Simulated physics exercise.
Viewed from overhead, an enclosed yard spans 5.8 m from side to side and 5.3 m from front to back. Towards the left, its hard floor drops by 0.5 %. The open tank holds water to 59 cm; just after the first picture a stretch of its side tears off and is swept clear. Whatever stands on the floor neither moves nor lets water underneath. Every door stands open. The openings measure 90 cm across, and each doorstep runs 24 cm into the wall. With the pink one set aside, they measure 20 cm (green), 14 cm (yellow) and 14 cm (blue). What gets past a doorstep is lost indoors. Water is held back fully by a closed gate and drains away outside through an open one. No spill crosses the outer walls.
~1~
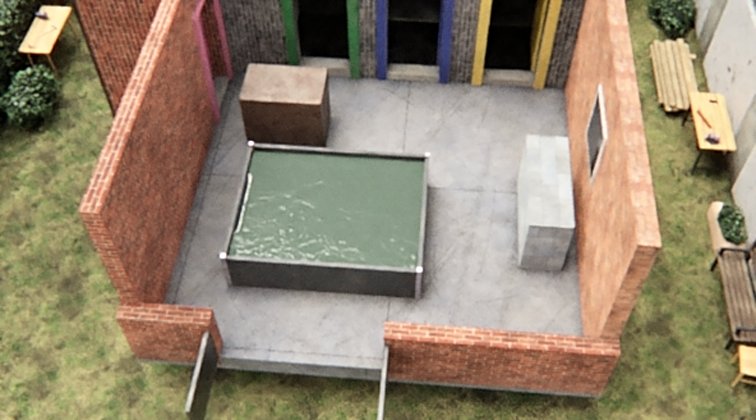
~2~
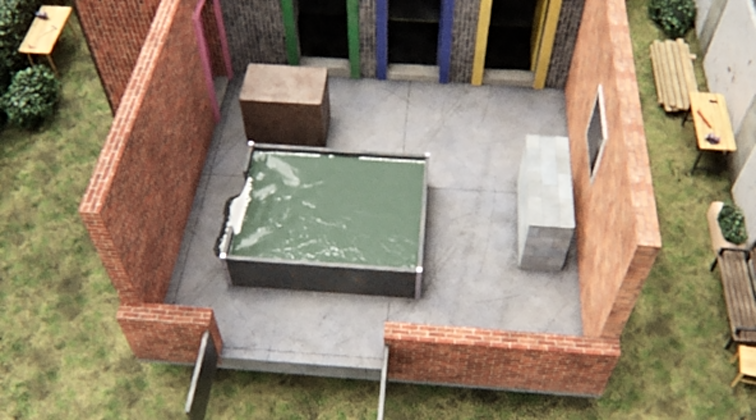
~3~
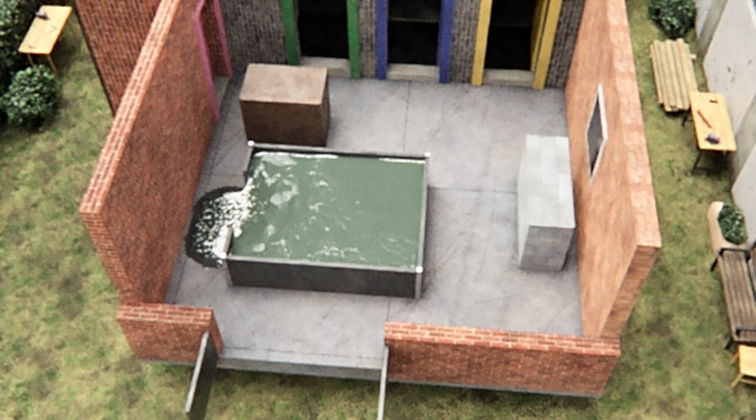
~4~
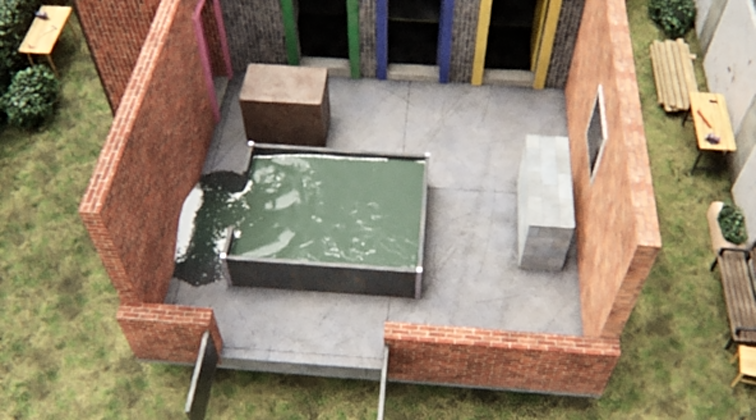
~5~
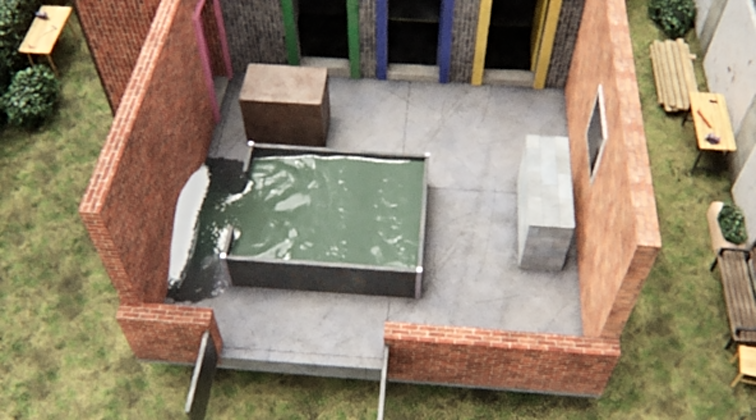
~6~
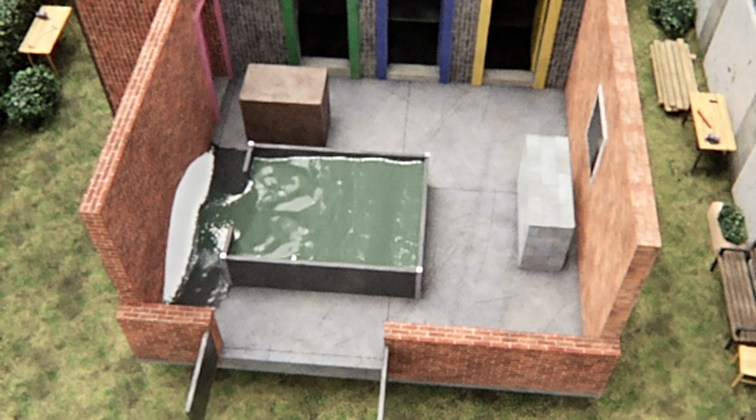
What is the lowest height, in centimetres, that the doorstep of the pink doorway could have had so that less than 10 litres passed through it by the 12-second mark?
About 23 cm.
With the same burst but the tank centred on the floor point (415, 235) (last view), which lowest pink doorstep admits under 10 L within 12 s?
Some 21 cm.
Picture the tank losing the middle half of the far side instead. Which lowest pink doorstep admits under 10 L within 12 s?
A minimum of about 18 cm.
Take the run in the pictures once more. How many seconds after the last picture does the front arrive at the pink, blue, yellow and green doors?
Pink = 0.5 s, blue = 2.2 s, yellow = 3.2 s, green = 1.4 s.
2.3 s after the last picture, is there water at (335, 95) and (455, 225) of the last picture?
Taking them in turn, they come out submerged and spared.
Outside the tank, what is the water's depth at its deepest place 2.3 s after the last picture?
About 38 cm.
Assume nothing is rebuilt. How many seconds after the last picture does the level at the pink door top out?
I'd say near 2.8 seconds.
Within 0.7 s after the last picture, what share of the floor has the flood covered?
About 20 per cent.
Then, 0.7 s after the last picture water covers 20 % of the floor, deepest (48 cm) near (189, 220); 4 cm at the pink door, 0 litres in over its 8 cm doorstep.
Then, 2.3 s after the last picture water covers 50 % of the floor, deepest (38 cm) near (242, 74); 14 cm at the pink door, 19 litres in over its 8 cm doorstep.
Then, 11.3 s after the last picture water covers 100 % of the floor, deepest (12 cm) near (354, 80); 10 cm at the pink door, 160 litres in over its 8 cm doorstep.
At the pink door as built, the water peaked near 18 cm, 2.7 s after the last picture.
Run again over the same 12 s with other heights there, 18 litres in over 20.5 cm, 2 litres over 27.5 cm. The limit of 10 litres is kept from about 23 cm up.
